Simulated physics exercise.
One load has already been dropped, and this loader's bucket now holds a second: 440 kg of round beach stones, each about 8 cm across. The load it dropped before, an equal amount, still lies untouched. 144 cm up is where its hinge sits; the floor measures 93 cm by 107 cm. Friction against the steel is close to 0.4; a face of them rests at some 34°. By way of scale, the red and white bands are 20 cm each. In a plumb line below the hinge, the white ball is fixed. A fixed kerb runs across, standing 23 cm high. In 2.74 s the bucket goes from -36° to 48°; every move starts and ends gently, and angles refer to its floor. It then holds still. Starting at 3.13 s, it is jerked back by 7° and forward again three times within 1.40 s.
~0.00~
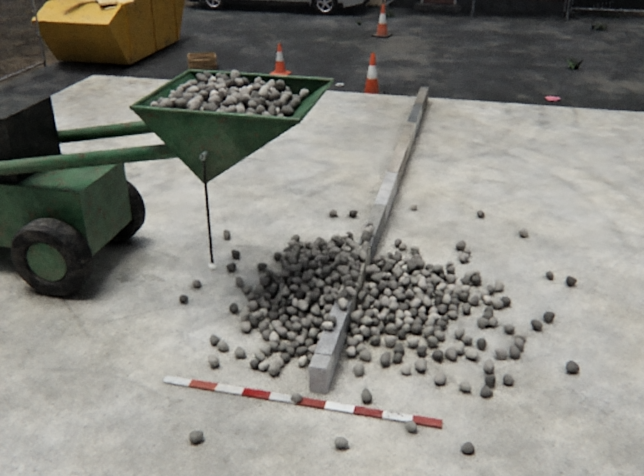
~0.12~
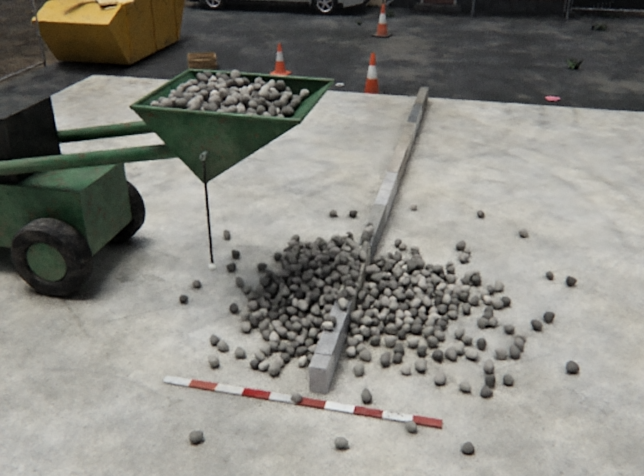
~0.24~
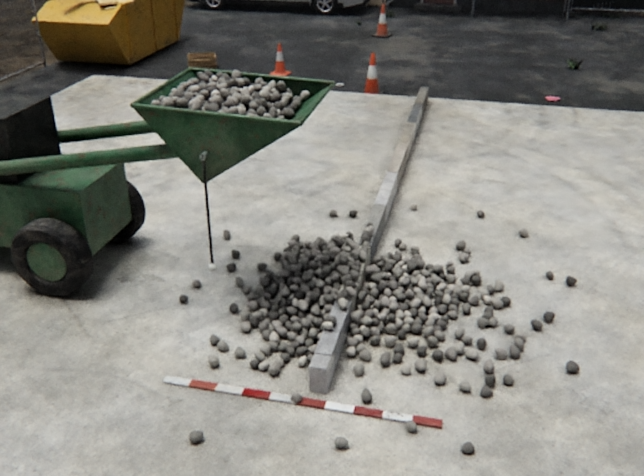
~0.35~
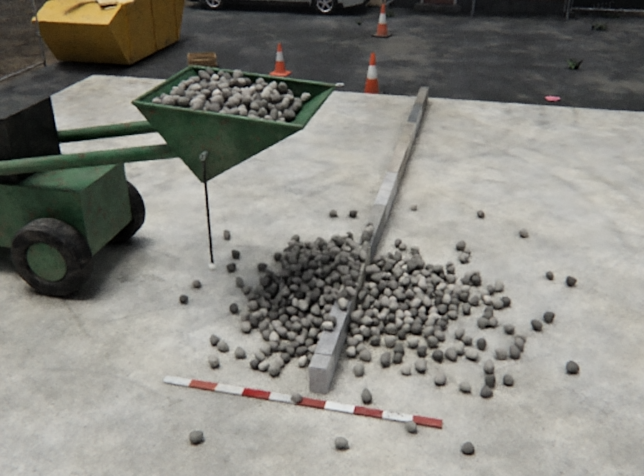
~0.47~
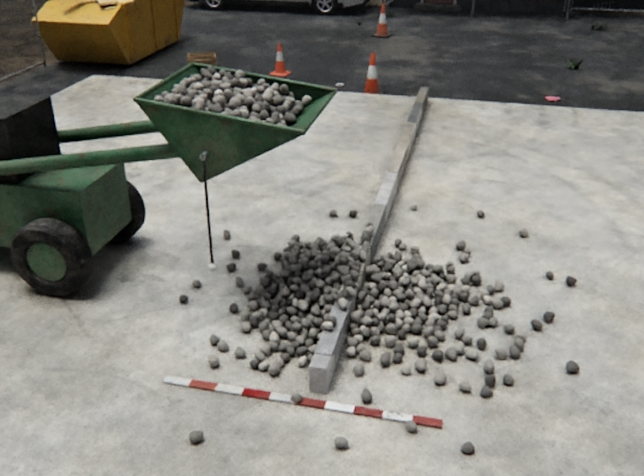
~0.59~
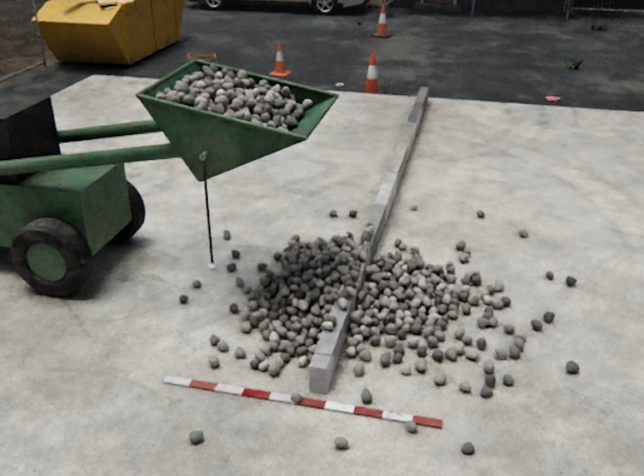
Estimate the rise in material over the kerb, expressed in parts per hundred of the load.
Close to 35 parts in a hundred.
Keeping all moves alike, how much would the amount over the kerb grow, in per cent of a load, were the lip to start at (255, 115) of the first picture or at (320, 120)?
About 0 per cent for the first, 60 per cent for the second.
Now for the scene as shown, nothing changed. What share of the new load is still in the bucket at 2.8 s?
Roughly 0 per cent of its load.
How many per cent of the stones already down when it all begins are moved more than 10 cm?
Estimate: 20 %, roughly.
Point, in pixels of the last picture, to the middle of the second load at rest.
Around (332, 281).
After 2.1 s the floor is at 35°; in per cent of one load, 64 in the bucket, 91 on this side of the kerb, 45 over the kerb; the foremost stones are at (580, 309).
After 2.8 s the floor is at 48°; in per cent of one load, 0 in the bucket, 125 on this side of the kerb, 75 over the kerb; the foremost stones are at (585, 314).
After 5.0 s the floor is at 48°; in per cent of one load, 0 in the bucket, 122 on this side of the kerb, 78 over the kerb; the foremost stones are at (602, 306).
After 7.7 s the floor is at 48°; in per cent of one load, 0 in the bucket, 122 on this side of the kerb, 78 over the kerb; the foremost stones are at (602, 306). Net gain over the kerb, 35.
